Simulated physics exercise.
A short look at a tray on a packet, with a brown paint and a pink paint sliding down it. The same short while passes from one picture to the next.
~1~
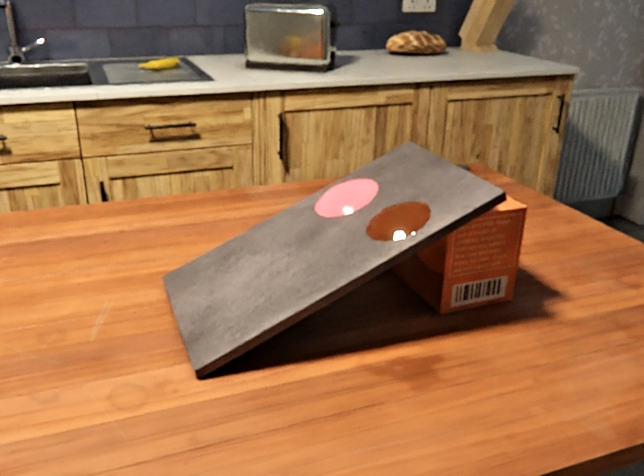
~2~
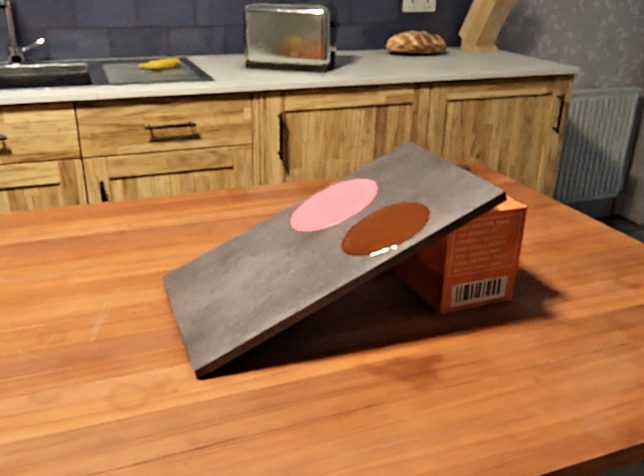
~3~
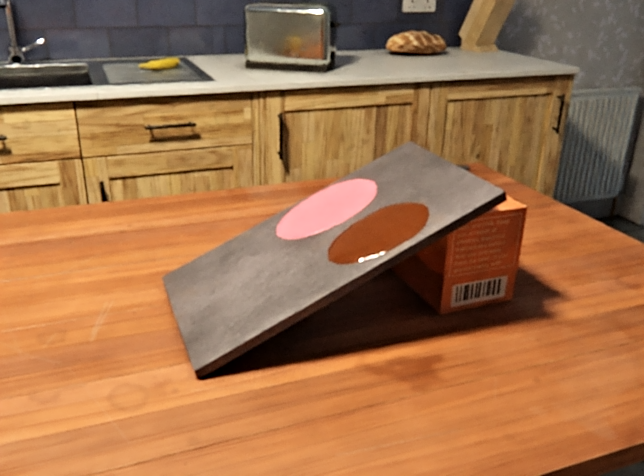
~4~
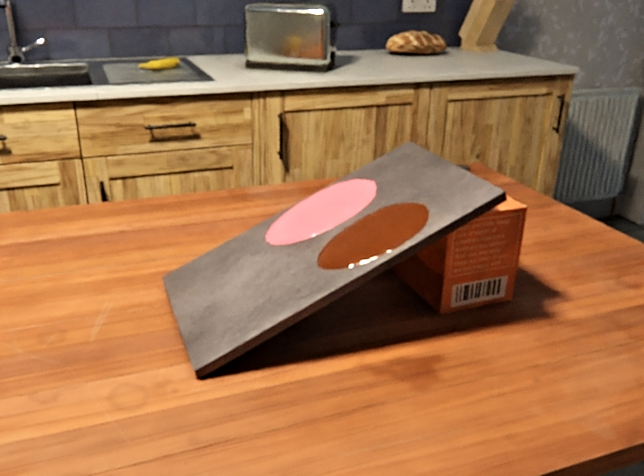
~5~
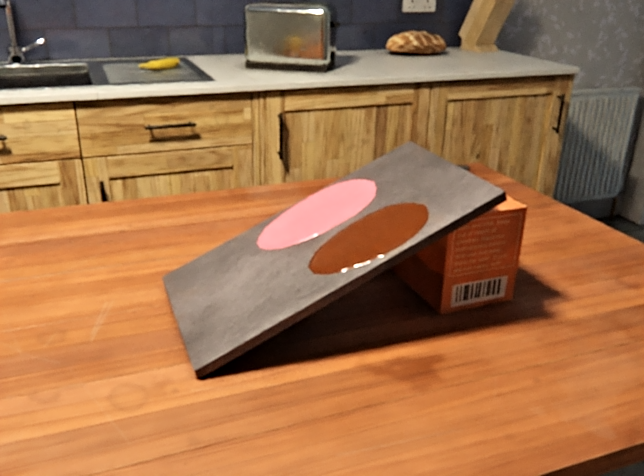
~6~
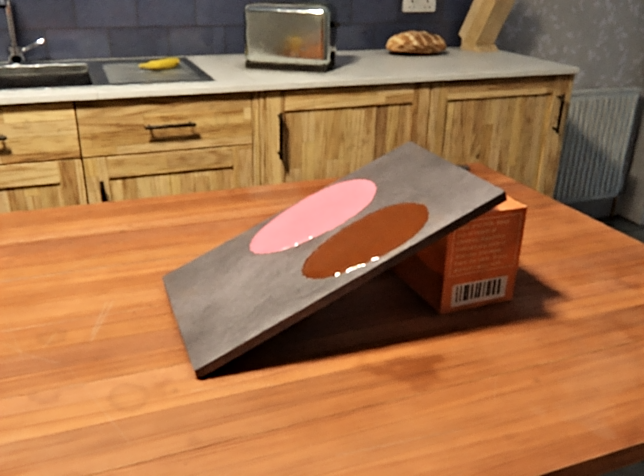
In a kitchen, seen from slightly above a wooden table, a counter with a toaster, a loaf and a sink stands behind. A dark grey tray leans on an orange packet at its right end, with a pink paint patch beside a brown one on its upper part. Both patches stretch down the slope towards the lower left, quickly then more slowly, while the camera stays still.
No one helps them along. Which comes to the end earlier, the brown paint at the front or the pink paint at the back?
The farther one.
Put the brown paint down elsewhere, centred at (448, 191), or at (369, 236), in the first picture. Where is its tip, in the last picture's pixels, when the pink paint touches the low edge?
Around (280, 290) in the first try, (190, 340) in the second.
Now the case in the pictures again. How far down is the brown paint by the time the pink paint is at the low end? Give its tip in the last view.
Near (225, 318).
Shortly, the brown paint is three quarters of the way down; the pink paint is three quarters of the way down.
Then, the brown paint is three quarters of the way down; the pink paint is close to the edge.
At the finish, the brown paint is close to the edge; the pink paint is at the low edge.
